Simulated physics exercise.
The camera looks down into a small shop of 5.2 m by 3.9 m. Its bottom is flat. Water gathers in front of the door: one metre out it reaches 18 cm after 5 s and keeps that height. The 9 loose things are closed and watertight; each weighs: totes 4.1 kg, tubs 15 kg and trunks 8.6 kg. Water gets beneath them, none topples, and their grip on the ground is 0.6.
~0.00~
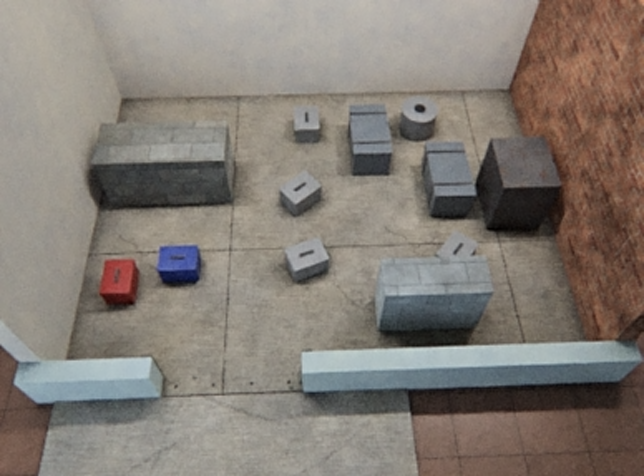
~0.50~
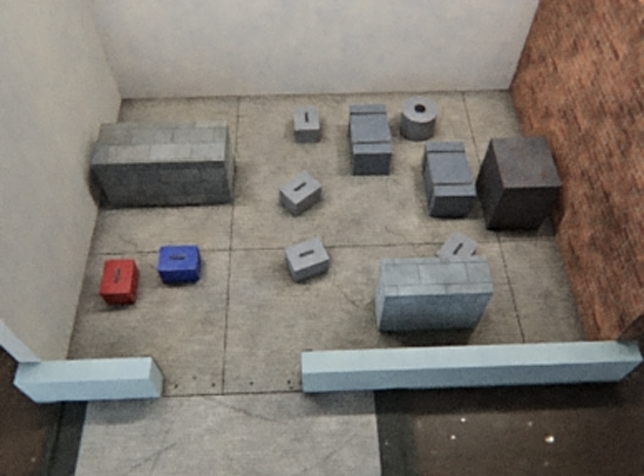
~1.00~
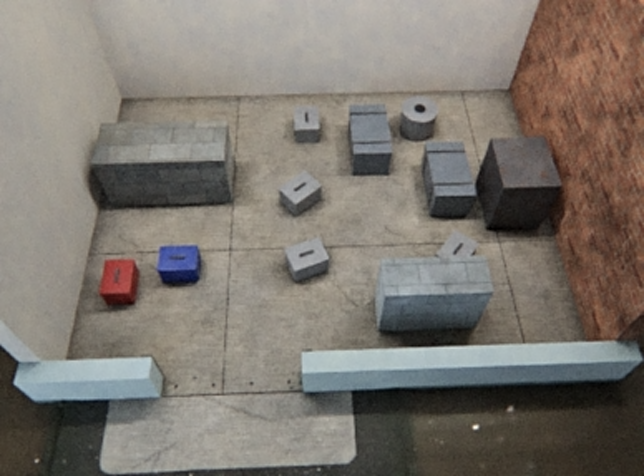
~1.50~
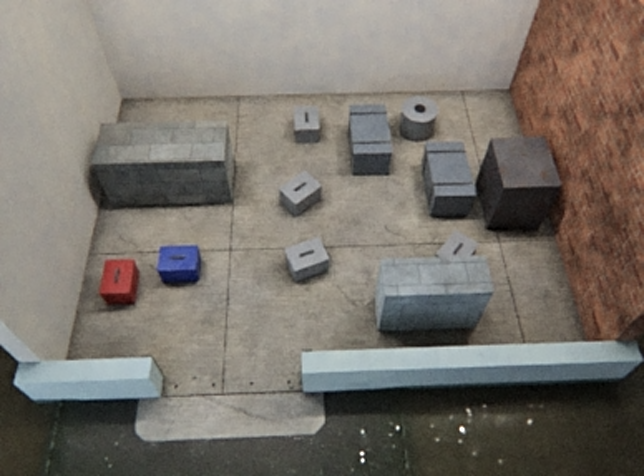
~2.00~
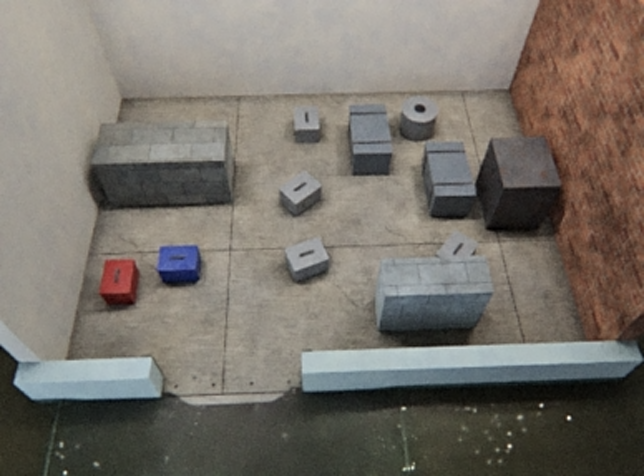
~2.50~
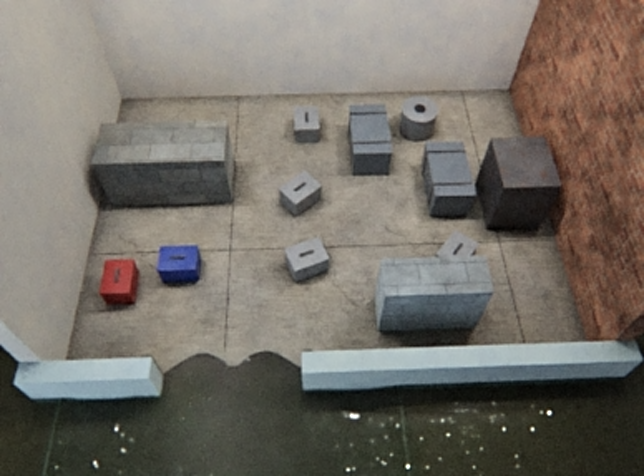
Dark water spread across the ground outside a small walled room, covering the pale path up to the doorway and just edging through the gap, while the red and blue boxes and gray blocks inside stayed still.
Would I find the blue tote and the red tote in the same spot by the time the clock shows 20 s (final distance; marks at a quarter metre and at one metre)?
The blue tote slides a little; the red tote slides a little.
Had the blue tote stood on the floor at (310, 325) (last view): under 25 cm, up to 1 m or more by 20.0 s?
It gets carried off.
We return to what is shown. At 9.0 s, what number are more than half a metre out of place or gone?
5 of them.
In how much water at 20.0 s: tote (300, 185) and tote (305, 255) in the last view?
Roughly 14 and 11 cm.
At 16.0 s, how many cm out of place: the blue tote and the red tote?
Roughly 80 and 60 cm by then.
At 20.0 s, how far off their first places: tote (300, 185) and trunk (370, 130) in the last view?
In that order: 200 cm, 150 cm.
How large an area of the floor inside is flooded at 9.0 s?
About 17 m2.
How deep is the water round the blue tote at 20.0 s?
Roughly 12 cm.
After 4.0 s the blue tote is near (178, 258), 0.0 m from its start, aground; the red tote is near (117, 276), 0.0 m from its start, aground; 0 afloat.
After 9.0 s the blue tote is near (94, 333), 1.1 m from its start, afloat; the red tote is near (148, 335), 0.8 m from its start, afloat; 6 afloat.
After 16.0 s the blue tote is near (103, 309), 0.9 m from its start, afloat; the red tote is near (163, 295), 0.6 m from its start, afloat; 9 afloat.
After 20.0 s the blue tote is near (128, 245), 0.5 m from its start, afloat; the red tote is near (99, 226), 0.6 m from its start, afloat; 9 afloat.
